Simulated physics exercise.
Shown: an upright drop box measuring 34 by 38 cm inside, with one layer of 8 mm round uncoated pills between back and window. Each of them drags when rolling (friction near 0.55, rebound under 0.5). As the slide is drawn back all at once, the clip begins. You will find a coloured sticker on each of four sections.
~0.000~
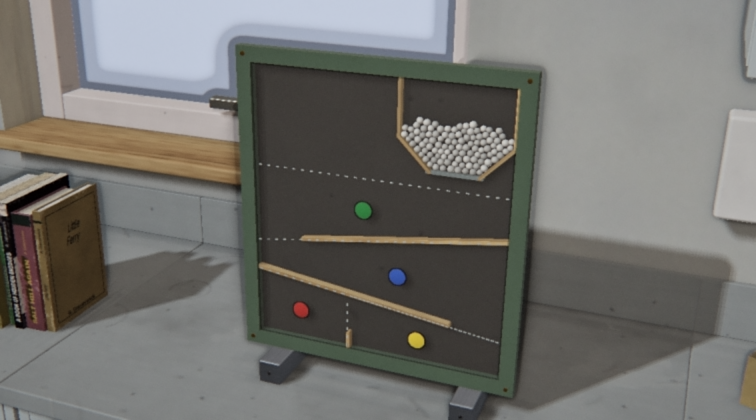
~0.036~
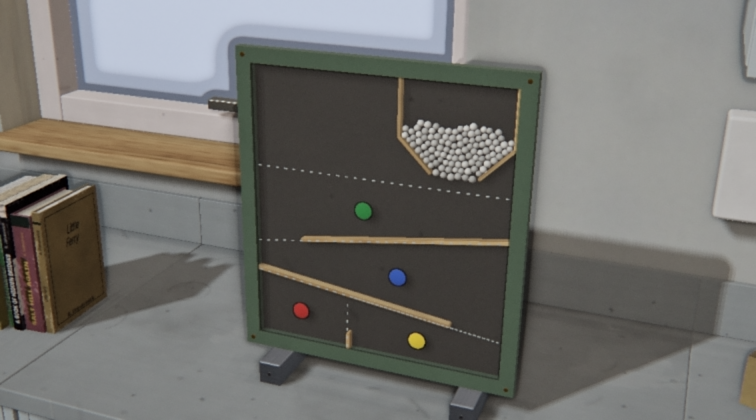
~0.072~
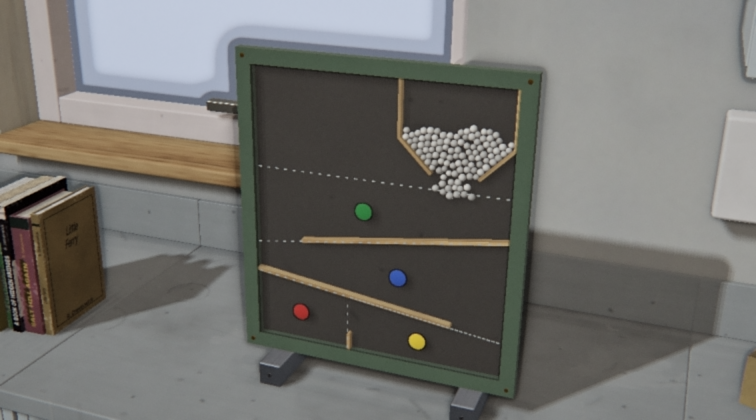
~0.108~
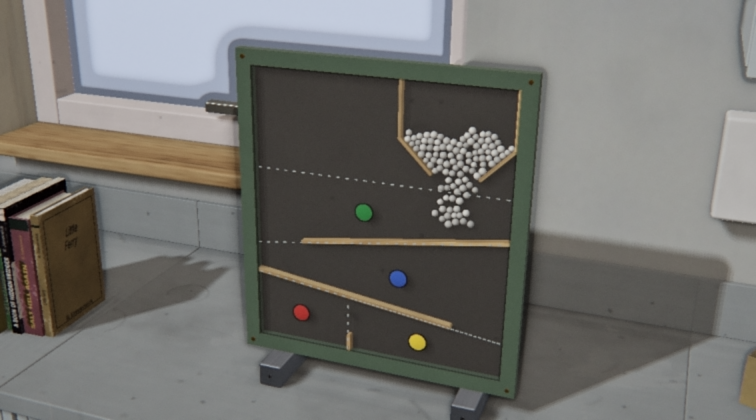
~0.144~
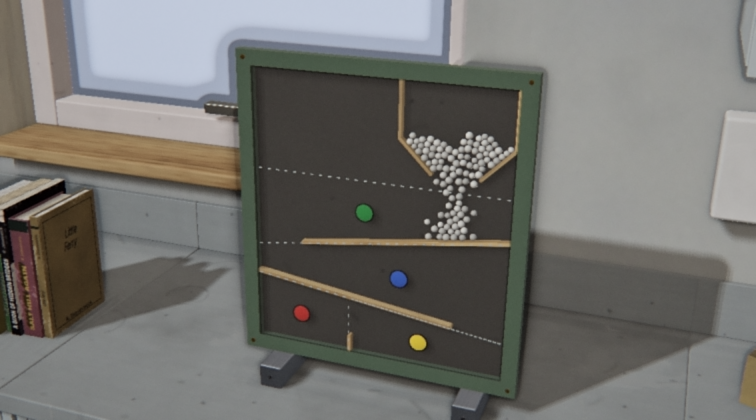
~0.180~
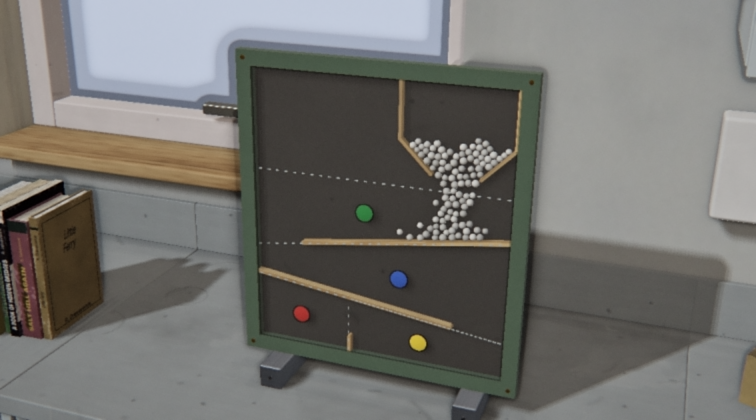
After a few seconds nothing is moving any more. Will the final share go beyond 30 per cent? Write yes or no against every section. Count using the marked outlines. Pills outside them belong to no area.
Red section: No; blue section: No; green section: Yes; yellow section: No.
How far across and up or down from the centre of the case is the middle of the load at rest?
Some 5 cm right and 1 cm below.
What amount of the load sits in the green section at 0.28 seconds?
The share there is around 80 %.
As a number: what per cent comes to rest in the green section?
Roughly 90 %.
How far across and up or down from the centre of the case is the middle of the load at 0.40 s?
Roughly 7 cm to the right and 1 cm up.
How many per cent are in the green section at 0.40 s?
About 100 percent of the load.
After 0.28 s, the pills' middle is 9 cm right of and 3 cm above the centre; green 80 %.
After 0.40 s, the pills' middle is 7 cm right of and 1 cm above the centre; green 100 %.
After 0.63 s, the pills' middle is 5 cm right of and level with the centre; blue 5 %, green 95 %.
At rest by 2.5 s, red 0 %, blue 10 %, green 90 %, yellow 0 %.
